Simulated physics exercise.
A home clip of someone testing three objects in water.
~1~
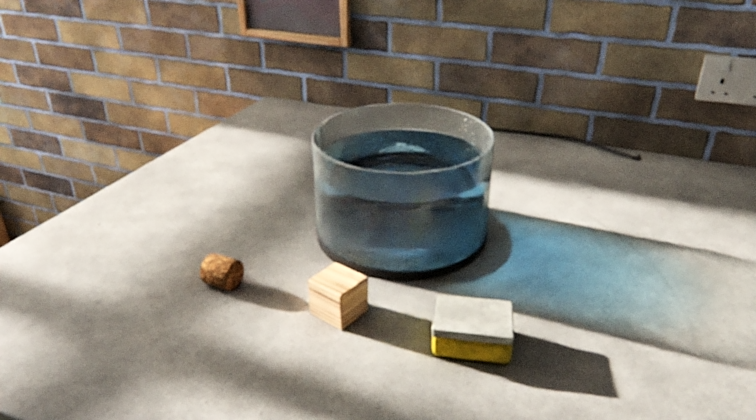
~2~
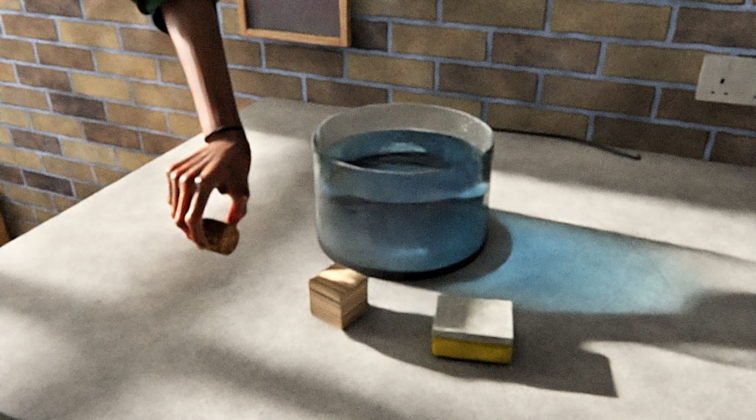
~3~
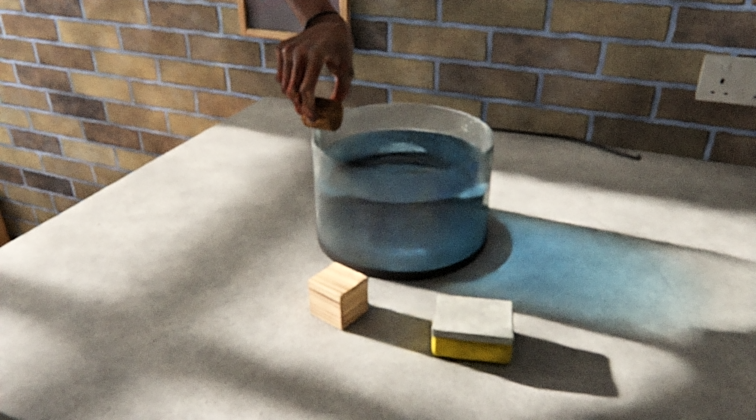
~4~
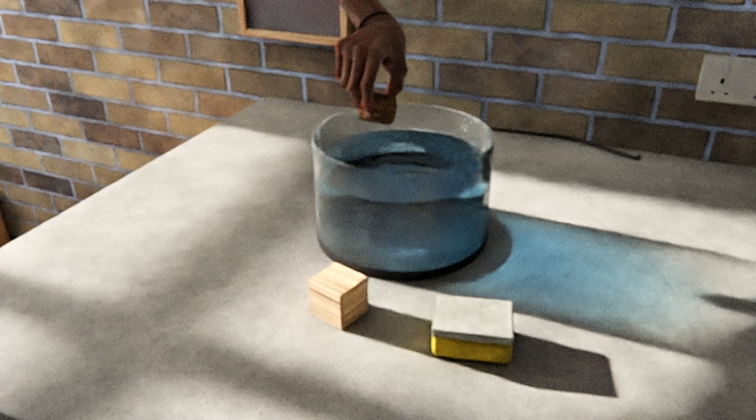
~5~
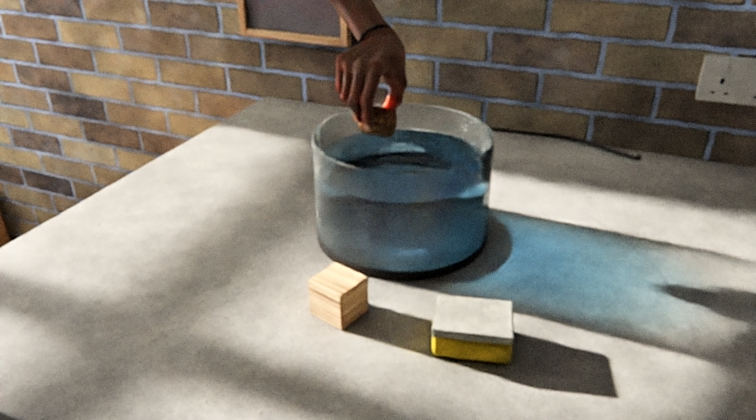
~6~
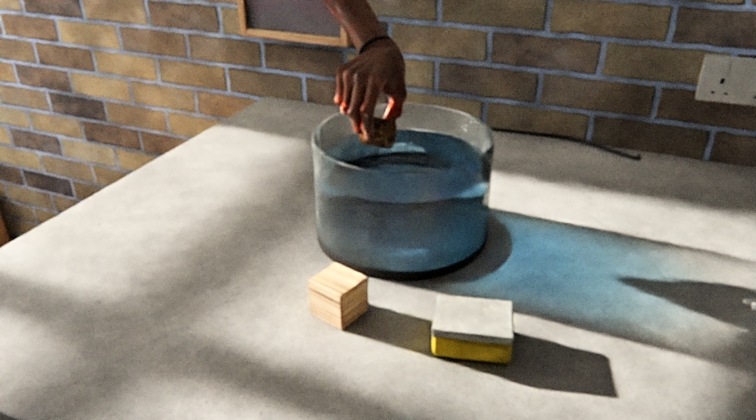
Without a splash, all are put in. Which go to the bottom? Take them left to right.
From the left: It bobs on top, it bobs on top, it bobs on top.
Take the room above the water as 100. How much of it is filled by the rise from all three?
Roughly 6 per cent.
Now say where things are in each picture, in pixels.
In the first frame, the row from the left; cork (222, 272); wooden block (339, 295); sponge (472, 329).
In the second frame, a hand picks up the cork; cork (217, 236); sponge (472, 329).
In the third frame, it is carried over; cork (323, 114); wooden block (339, 295).
In the fourth frame, it is above the big bowl; cork (378, 108); sponge (472, 329).
In the fifth frame, it comes down; cork (378, 121); wooden block (339, 295).
In the sixth frame, it is just over the surface; cork (378, 132); wooden block (339, 295); sponge (472, 329).
A moment on, the cork stays afloat.
Further on, the wooden block stays afloat.
When it is over, the sponge stays afloat; afloat, cork, wooden block and sponge.
